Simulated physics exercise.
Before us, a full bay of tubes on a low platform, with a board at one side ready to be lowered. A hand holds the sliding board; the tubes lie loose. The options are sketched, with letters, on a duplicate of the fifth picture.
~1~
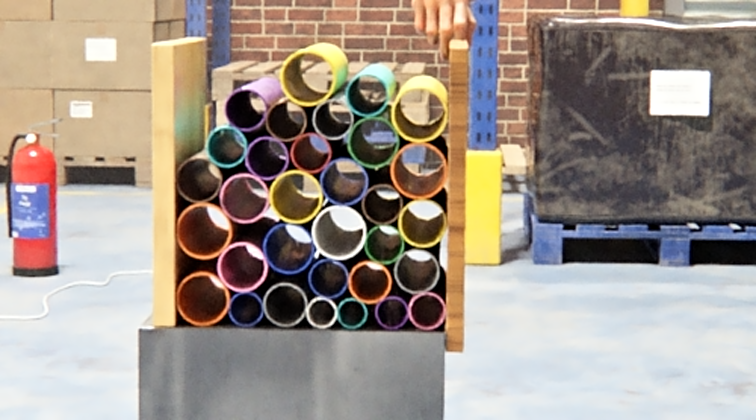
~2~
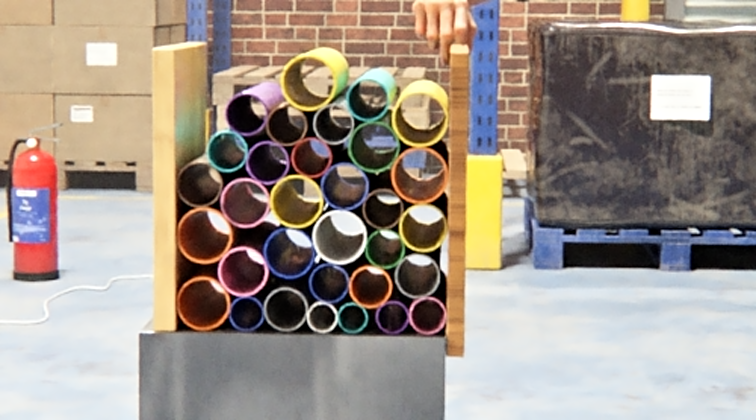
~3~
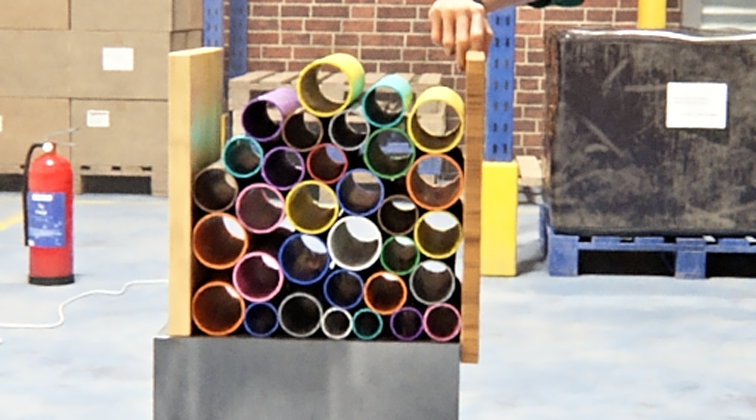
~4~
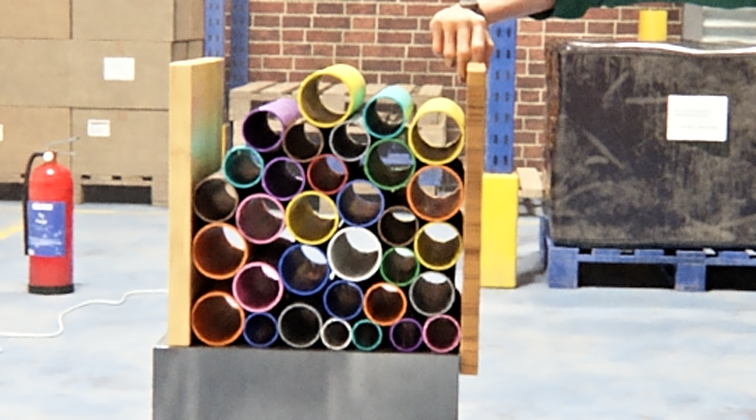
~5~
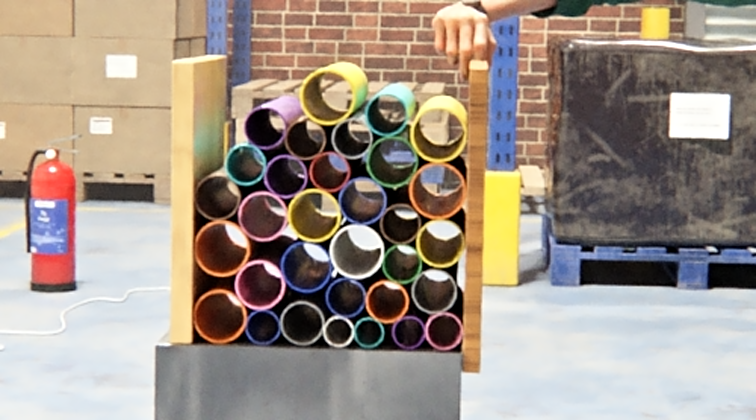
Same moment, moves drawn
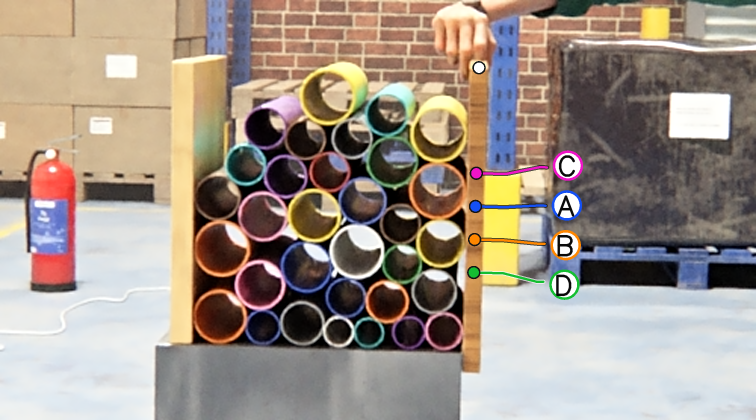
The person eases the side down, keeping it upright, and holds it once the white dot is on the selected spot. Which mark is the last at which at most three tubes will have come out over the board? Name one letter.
Stop at A.
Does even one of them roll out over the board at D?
Yes, at D.
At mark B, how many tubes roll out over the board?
It comes to six.
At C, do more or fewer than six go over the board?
It loses fewer than six.
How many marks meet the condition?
Two of them.
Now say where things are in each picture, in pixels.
The first picture shows side board (457, 184); an orange tube (203, 299); a purple tube (392, 312).
The second picture shows a purple tube (393, 317); a blue tube (330, 283).
The third picture shows an orange tube (219, 240); a purple tube (283, 168).
The fourth picture shows a green tube (390, 164); a purple tube (263, 130).
The fifth picture shows side board (475, 205); an orange tube (220, 317); a purple tube (409, 332).
On the marked copy, A at (476, 206); B at (475, 239); C at (476, 173); D at (474, 272); the white dot at (479, 68).
With A. Early on, top of the board (468, 131).
Further on, top of the board (466, 203).
At the end, top of the board (466, 205), one out over the board.
As for the rest, B more than three out over the board; C none out over the board; D more than three out over the board.
